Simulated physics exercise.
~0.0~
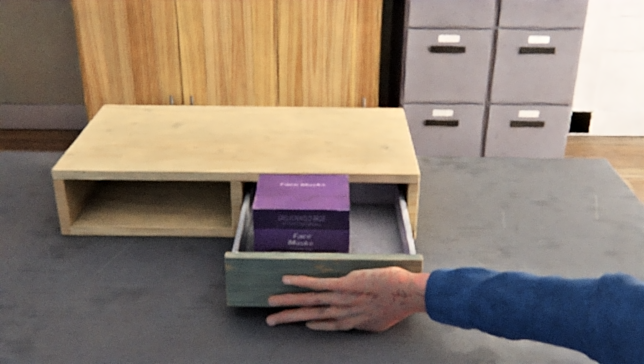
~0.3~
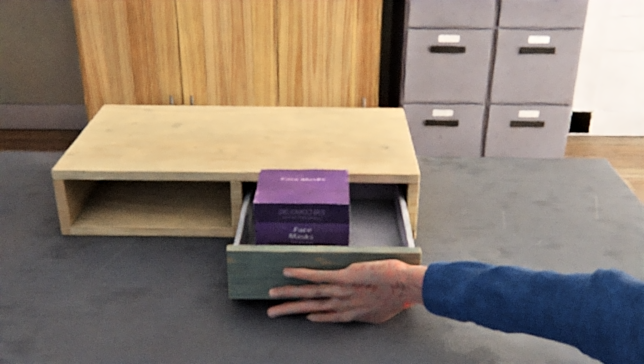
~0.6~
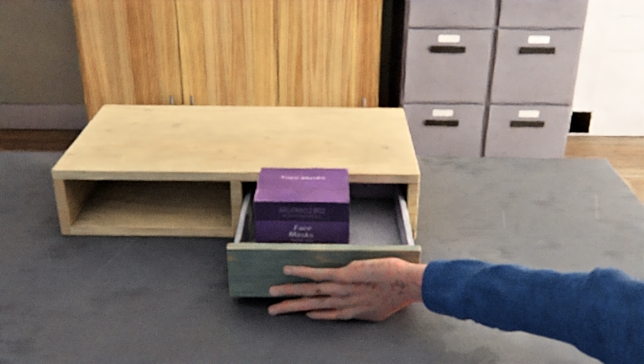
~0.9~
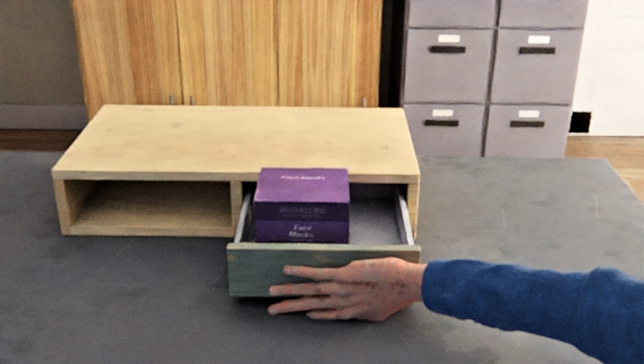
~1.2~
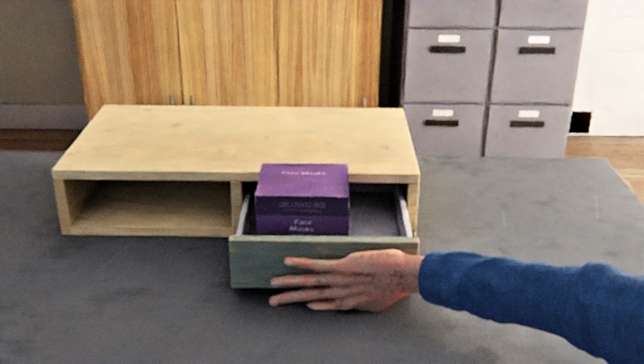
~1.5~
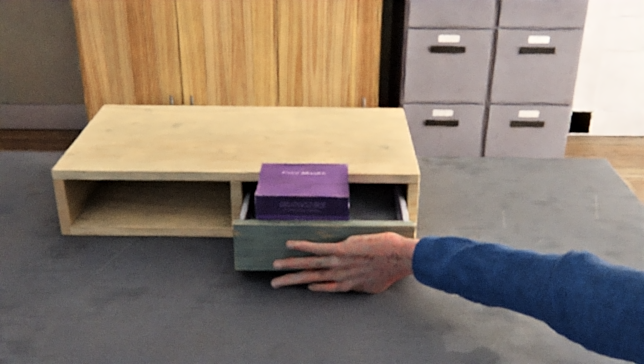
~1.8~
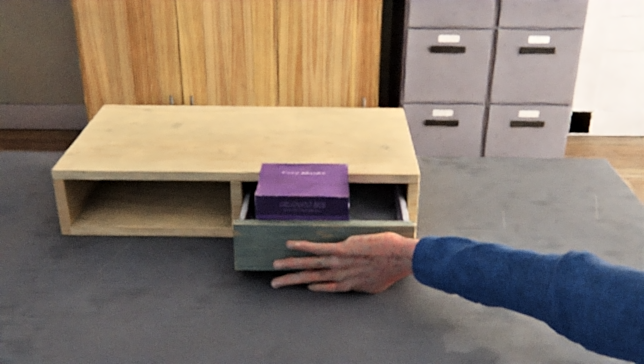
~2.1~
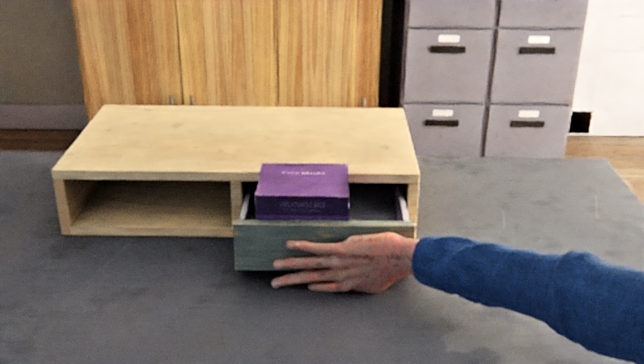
A drawer holding stacked purple boxes was pushed inward by a hand in a blue sleeve, sliding partway back into the low wooden unit before stopping, still ajar, with the boxes sticking up above its front and the hand resting against it.
